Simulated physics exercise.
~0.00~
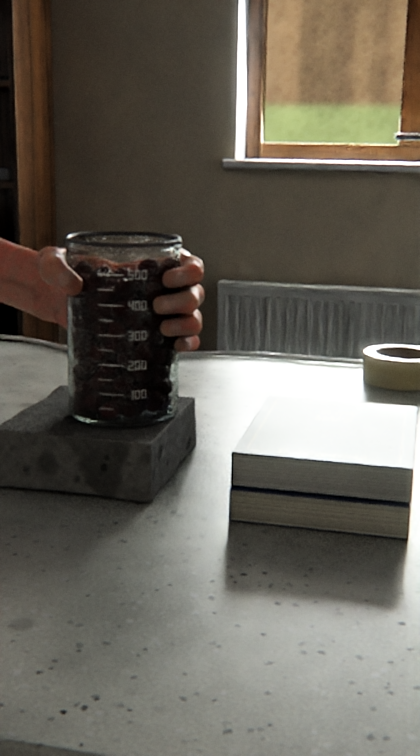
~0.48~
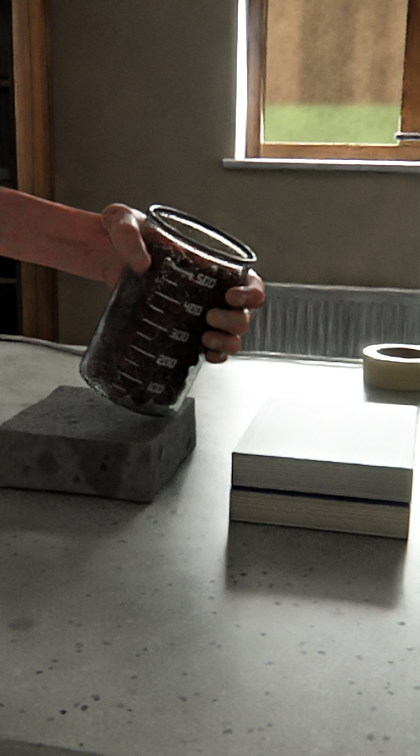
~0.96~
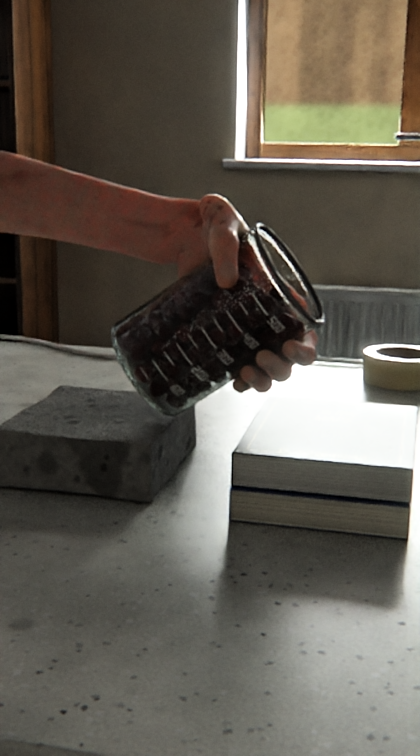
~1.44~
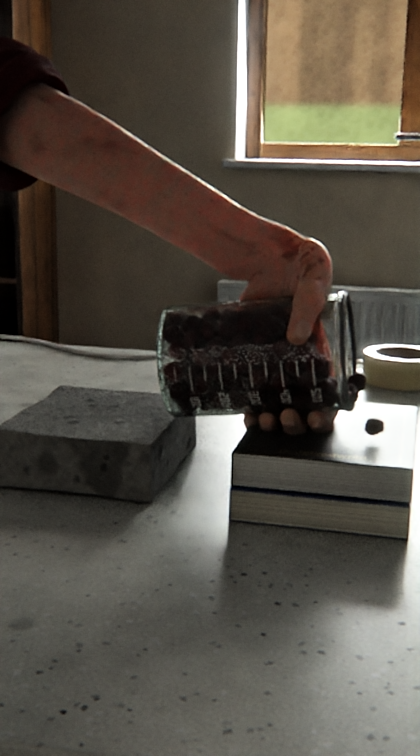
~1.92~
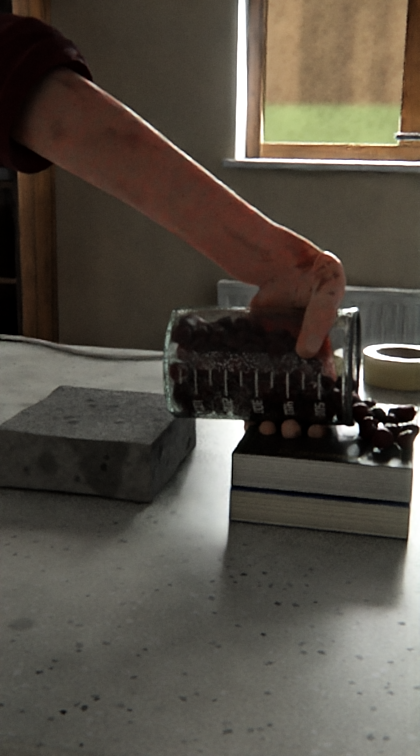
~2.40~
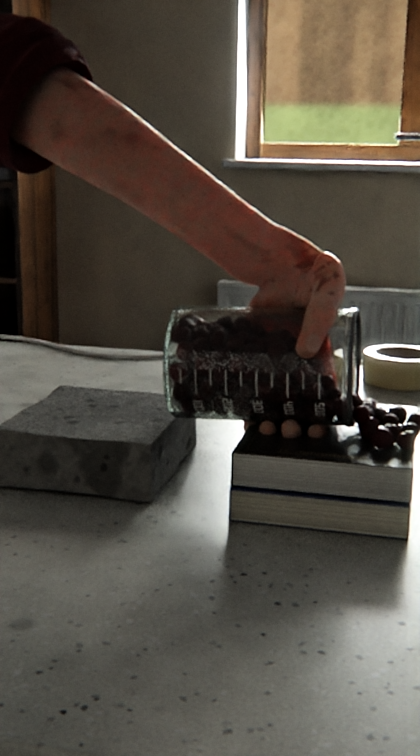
A hand tips a glass beaker of dark dried cherries rightward onto a book pile, some spilling across the top cover.
